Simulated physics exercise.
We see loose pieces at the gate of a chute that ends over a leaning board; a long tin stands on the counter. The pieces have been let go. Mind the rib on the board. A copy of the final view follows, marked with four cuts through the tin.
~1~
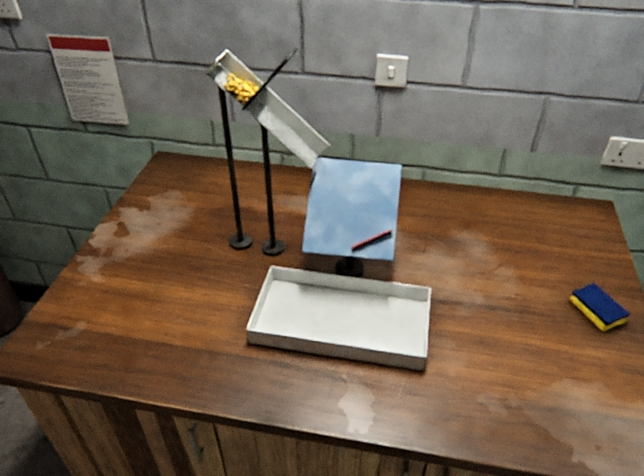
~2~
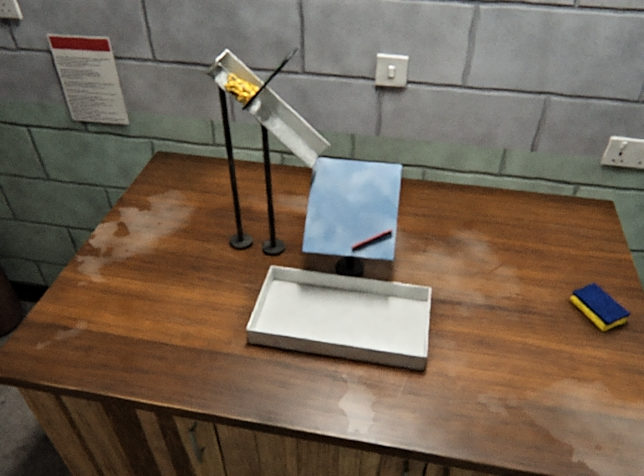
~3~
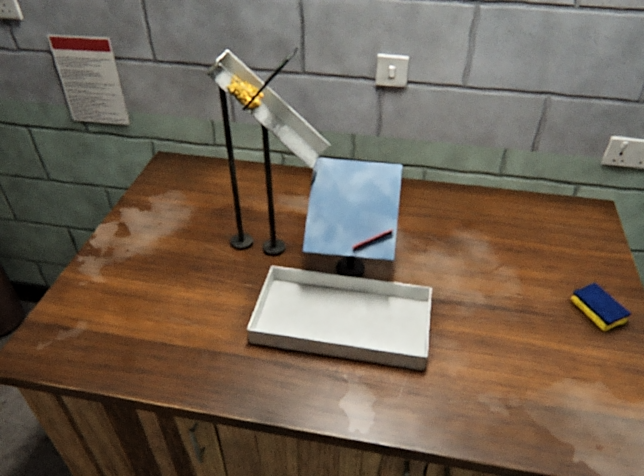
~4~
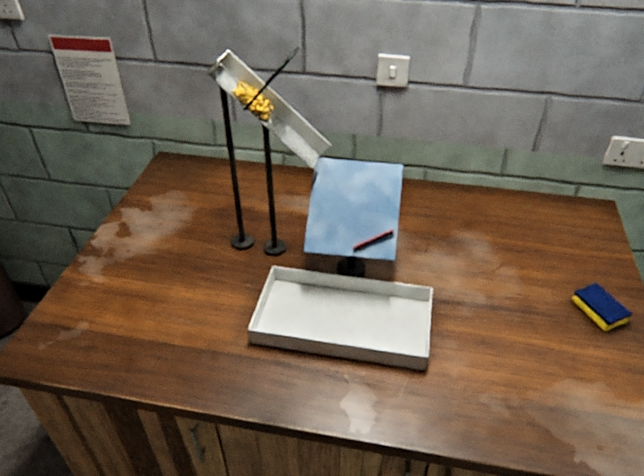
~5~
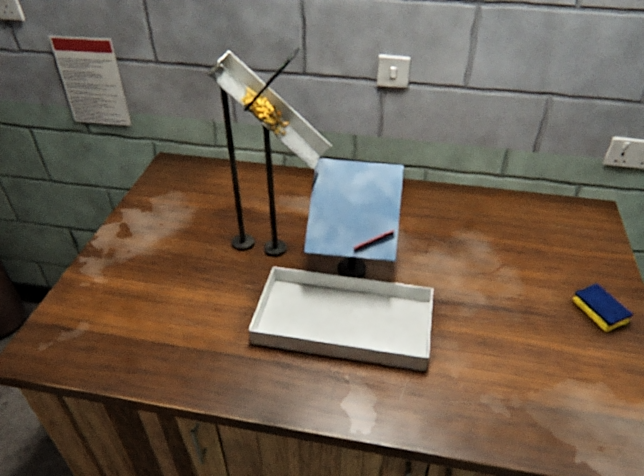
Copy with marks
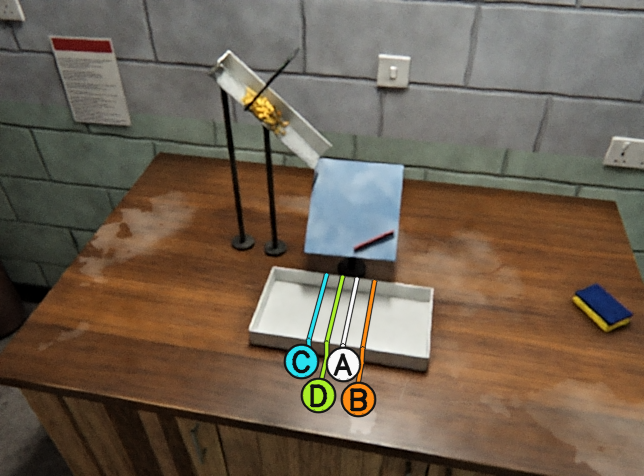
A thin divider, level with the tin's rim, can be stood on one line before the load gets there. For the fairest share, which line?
Line D.
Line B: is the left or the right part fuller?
The left side.
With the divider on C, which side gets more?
The right side.
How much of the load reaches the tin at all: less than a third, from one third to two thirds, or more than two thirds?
About that: From one third to two thirds.
On the marked copy, line A crosses the front rim at (343, 344); line B crosses the front rim at (362, 347); line C crosses the front rim at (308, 339); line D crosses the front rim at (326, 342).
If A is chosen, of what is caught, the bulk on the left of the divider, a small share on the right.
If B is chosen, of what is caught, the bulk on the left of the divider, a small share on the right.
If C is chosen, of what is caught, only a few on the left of the divider, all but a few on the right.
If D is chosen, of what is caught, close to half on the left of the divider, close to half on the right.
